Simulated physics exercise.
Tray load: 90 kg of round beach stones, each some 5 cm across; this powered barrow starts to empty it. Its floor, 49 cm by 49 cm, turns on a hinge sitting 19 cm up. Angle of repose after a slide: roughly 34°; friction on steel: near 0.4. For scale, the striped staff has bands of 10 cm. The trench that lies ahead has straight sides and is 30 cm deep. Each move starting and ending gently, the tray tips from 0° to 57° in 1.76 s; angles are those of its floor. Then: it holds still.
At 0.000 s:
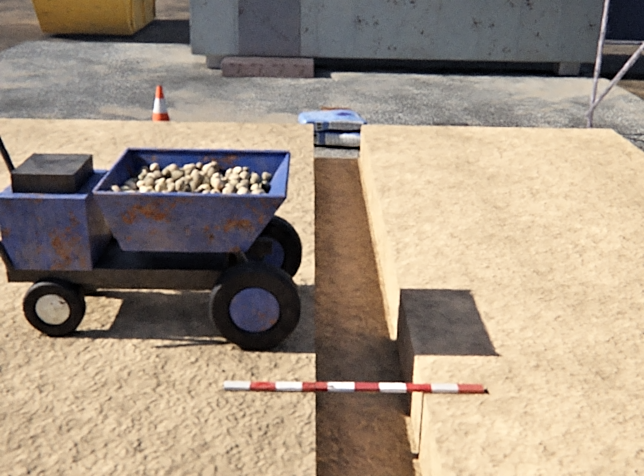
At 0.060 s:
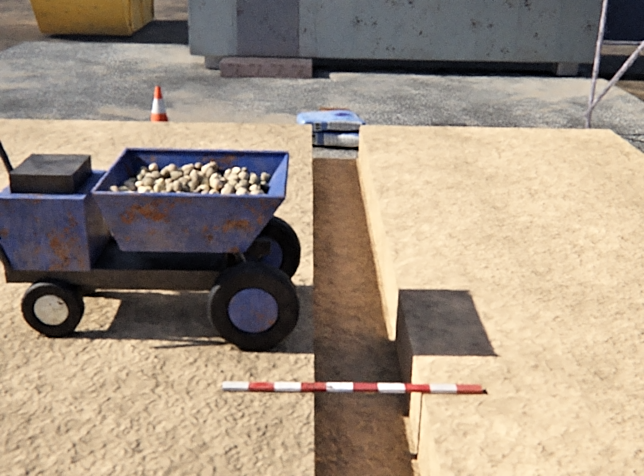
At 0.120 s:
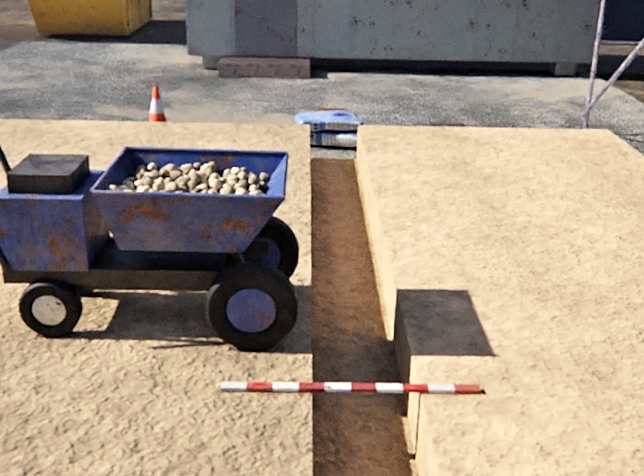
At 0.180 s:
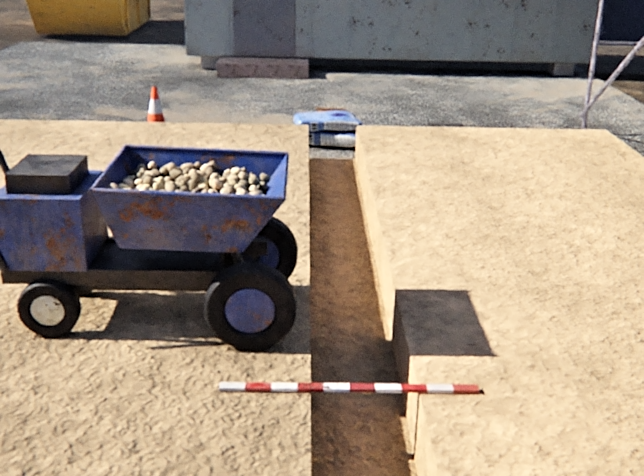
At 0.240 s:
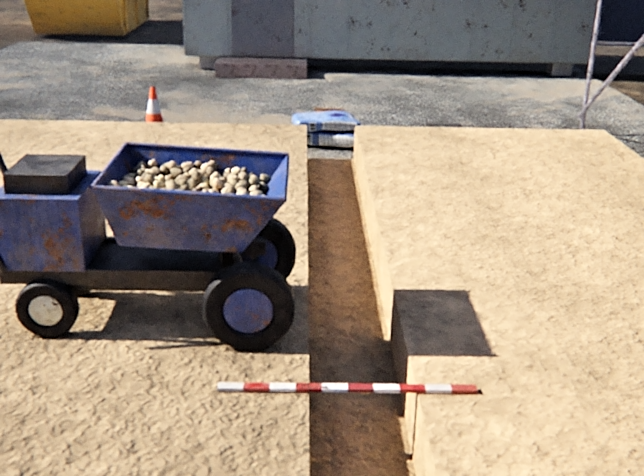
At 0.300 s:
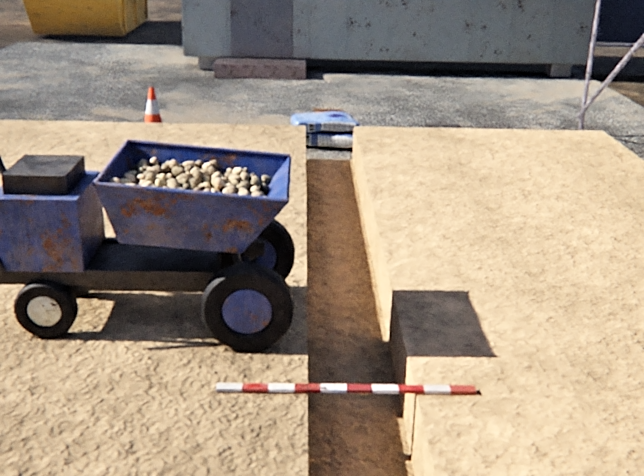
A blue wheeled barrow beside a trench slowly tilts its tray of stones slightly.
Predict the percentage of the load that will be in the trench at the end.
Predicted: Roughly 42 %.
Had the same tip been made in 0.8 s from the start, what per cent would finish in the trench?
Roughly 25% would finish there.
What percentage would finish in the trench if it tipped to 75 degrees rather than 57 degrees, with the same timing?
Trench share: Approx. 50%.
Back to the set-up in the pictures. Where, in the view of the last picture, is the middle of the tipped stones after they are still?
Roughly at pixel (378, 364).
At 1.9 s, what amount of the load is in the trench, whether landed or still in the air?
Roughly 15% by that time.
After 1.3 s the floor is at 48°; 100 % in the tray; the foremost stones are at (342, 232).
After 1.9 s the floor is at 57°; 80 % in the tray, 14 % in the trench, 6 % past the trench; the foremost stones are at (426, 304).
After 2.2 s the floor is at 57°; 60 % in the tray, 24 % in the trench, 16 % past the trench; the foremost stones are at (474, 312).
After 4.2 s the floor is at 57°; 41 % in the tray, 42 % in the trench, 17 % past the trench; the foremost stones are at (502, 305).
